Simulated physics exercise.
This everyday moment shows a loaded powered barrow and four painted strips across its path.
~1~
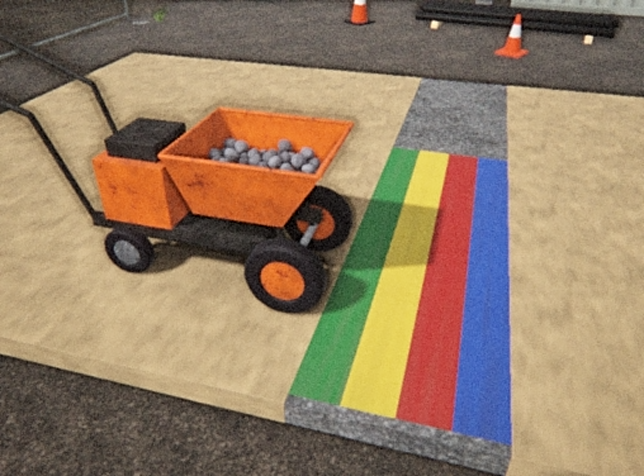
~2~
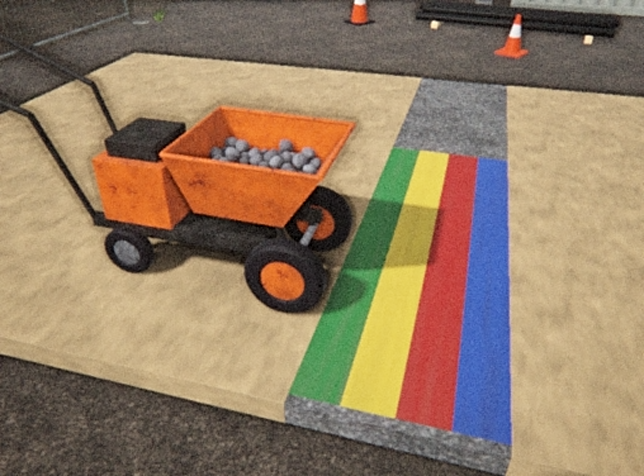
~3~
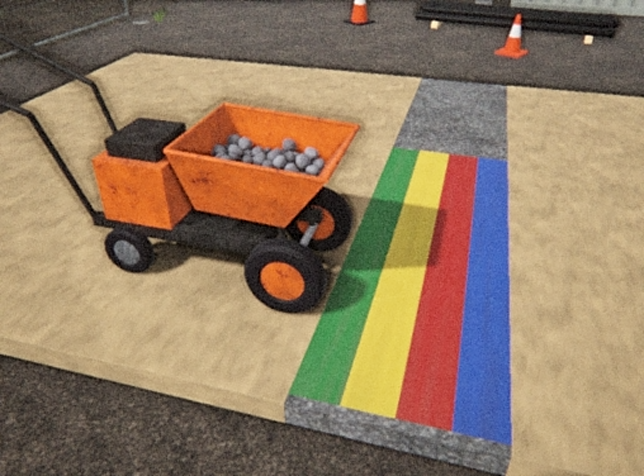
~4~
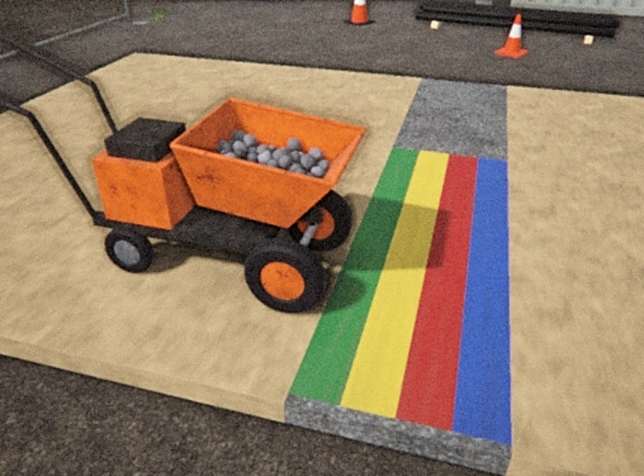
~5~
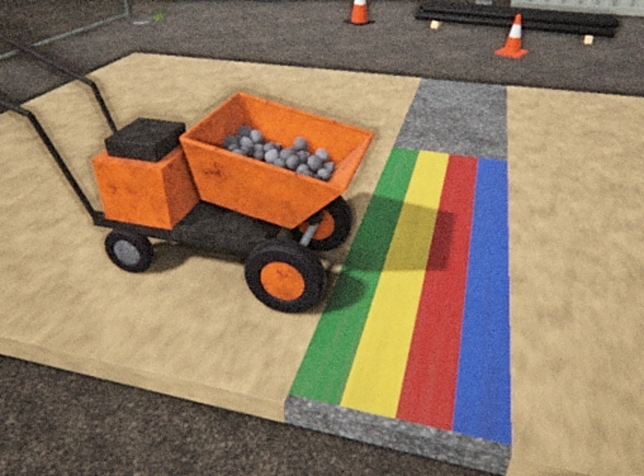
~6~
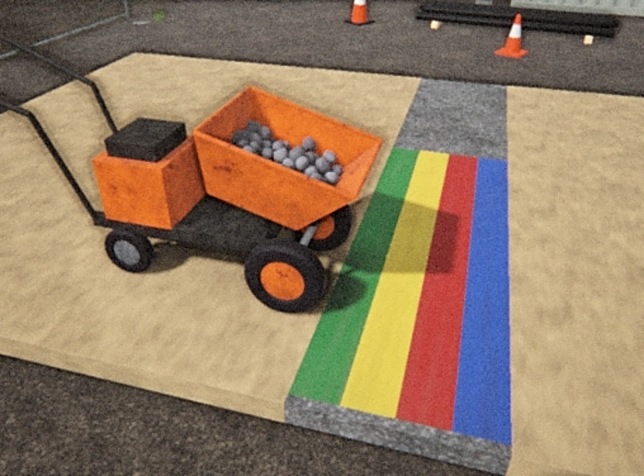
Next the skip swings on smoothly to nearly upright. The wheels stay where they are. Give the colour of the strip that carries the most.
It is red.
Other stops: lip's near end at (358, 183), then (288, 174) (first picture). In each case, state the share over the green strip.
0 and 0 percent, in that order.
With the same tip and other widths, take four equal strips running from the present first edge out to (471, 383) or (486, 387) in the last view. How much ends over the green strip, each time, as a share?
The first one comes out at 0 percent, while the second comes out at 0 percent.
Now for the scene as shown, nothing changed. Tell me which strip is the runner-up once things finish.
Behind the top strip comes the blue one.
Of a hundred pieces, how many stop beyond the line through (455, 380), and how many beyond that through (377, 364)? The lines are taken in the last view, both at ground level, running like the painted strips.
Respectively 30 and 100 %.
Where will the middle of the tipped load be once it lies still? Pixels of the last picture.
Near pixel (448, 296).
Shortly afterwards, skip tipped steeply; the whole lot in the skip.
Next, skip tipped steeply; all but a few in the skip; only a few over the red strip.
Some moments later, skip tipped right over; near a third in the skip; a little over the yellow strip; near a third over the red strip; near a quarter over the blue strip; only a few off the paint.
In the end, skip tipped right over; only a few in the skip; none at all over the green strip; a little over the yellow strip; near half over the red strip; near a quarter over the blue strip; a little off the paint.
